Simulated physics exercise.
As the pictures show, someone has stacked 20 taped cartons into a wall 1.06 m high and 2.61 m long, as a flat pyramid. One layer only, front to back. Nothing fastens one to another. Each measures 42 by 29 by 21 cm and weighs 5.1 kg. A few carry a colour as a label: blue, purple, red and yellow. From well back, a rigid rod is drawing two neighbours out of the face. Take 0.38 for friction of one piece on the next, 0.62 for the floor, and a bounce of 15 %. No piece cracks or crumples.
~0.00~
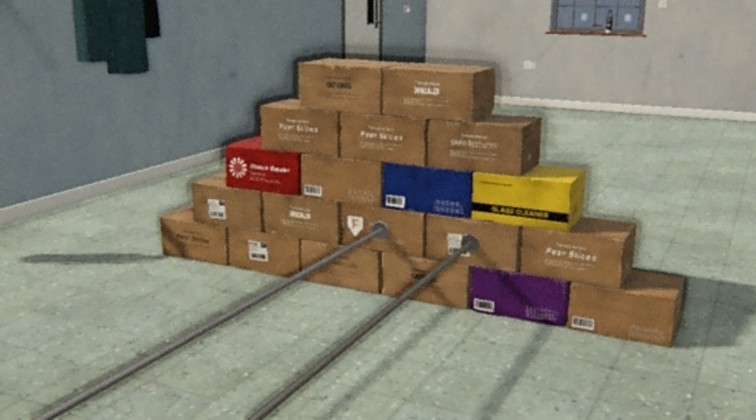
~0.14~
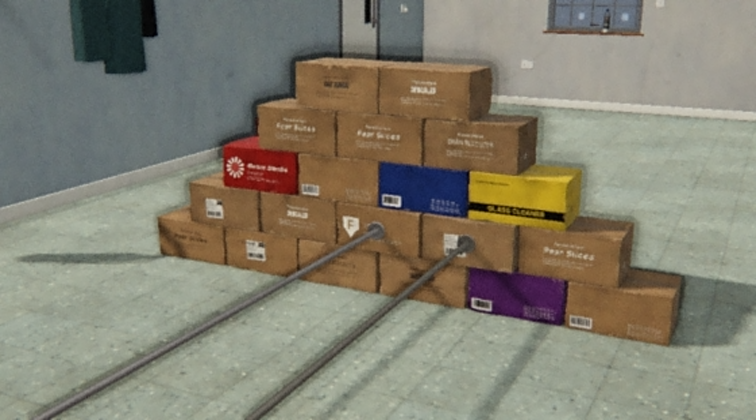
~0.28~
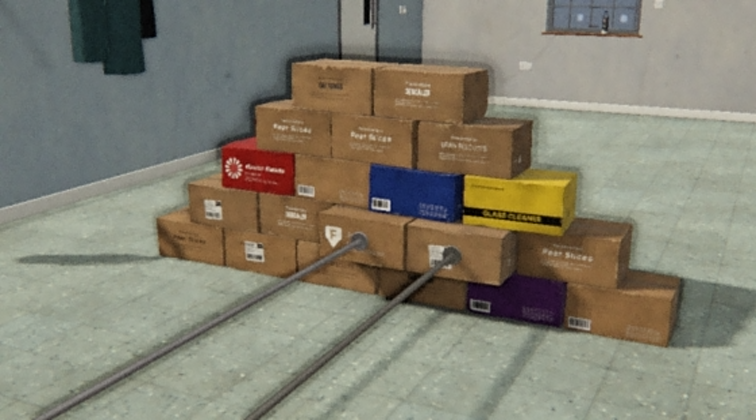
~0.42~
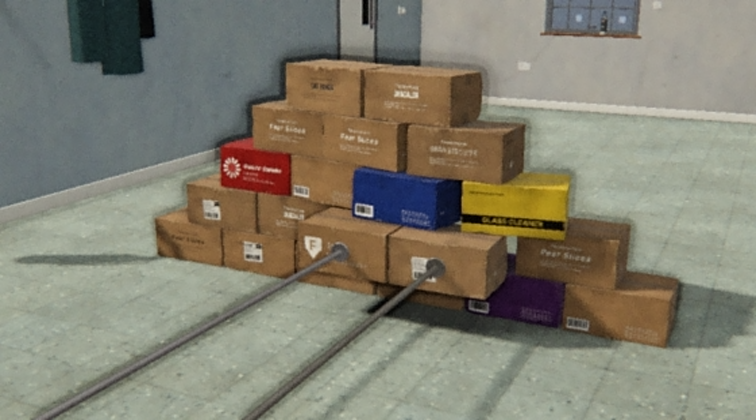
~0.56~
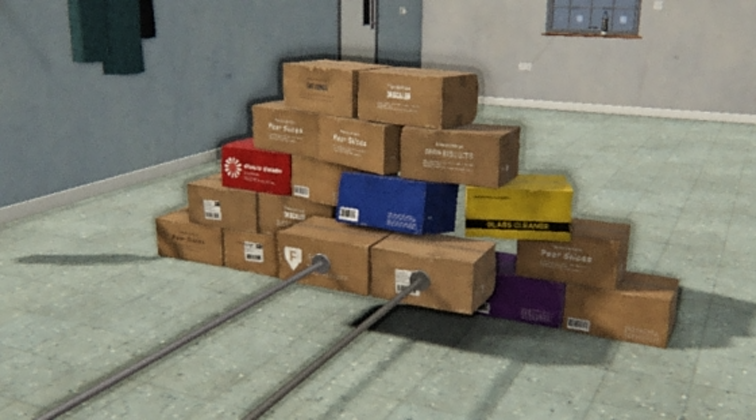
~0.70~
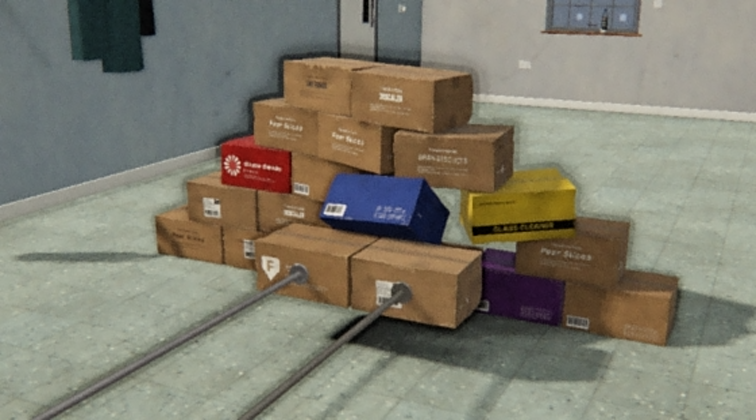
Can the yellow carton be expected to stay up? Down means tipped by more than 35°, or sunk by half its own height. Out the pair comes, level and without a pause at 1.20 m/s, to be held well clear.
It drops.
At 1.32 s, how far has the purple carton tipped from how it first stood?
About 0°.
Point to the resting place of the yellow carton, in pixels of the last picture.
At about (517, 314).
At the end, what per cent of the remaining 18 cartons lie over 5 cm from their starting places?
45 per cent.
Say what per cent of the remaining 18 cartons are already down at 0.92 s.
At that moment 15 per cent.
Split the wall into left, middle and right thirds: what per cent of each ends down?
In per cent: Left 20, middle 80, right 20.
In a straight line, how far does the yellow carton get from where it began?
Roughly 60 cm away.
After 0.92 s, 3 of the 18 other cartons down; yellow carton 41° from how it stood; blue carton on its side.
After 1.32 s, 4 of the 18 other cartons down; yellow carton on its side; blue carton on its side.
After 1.86 s, 8 of the 18 other cartons down; yellow carton on its side; blue carton on its side.
In the end (3.8 s), 8 of the 18 other cartons down; yellow carton on its side; blue carton on its side; red carton unmoved. From the last view, middles, yellow carton near (517, 314), blue carton near (392, 298).
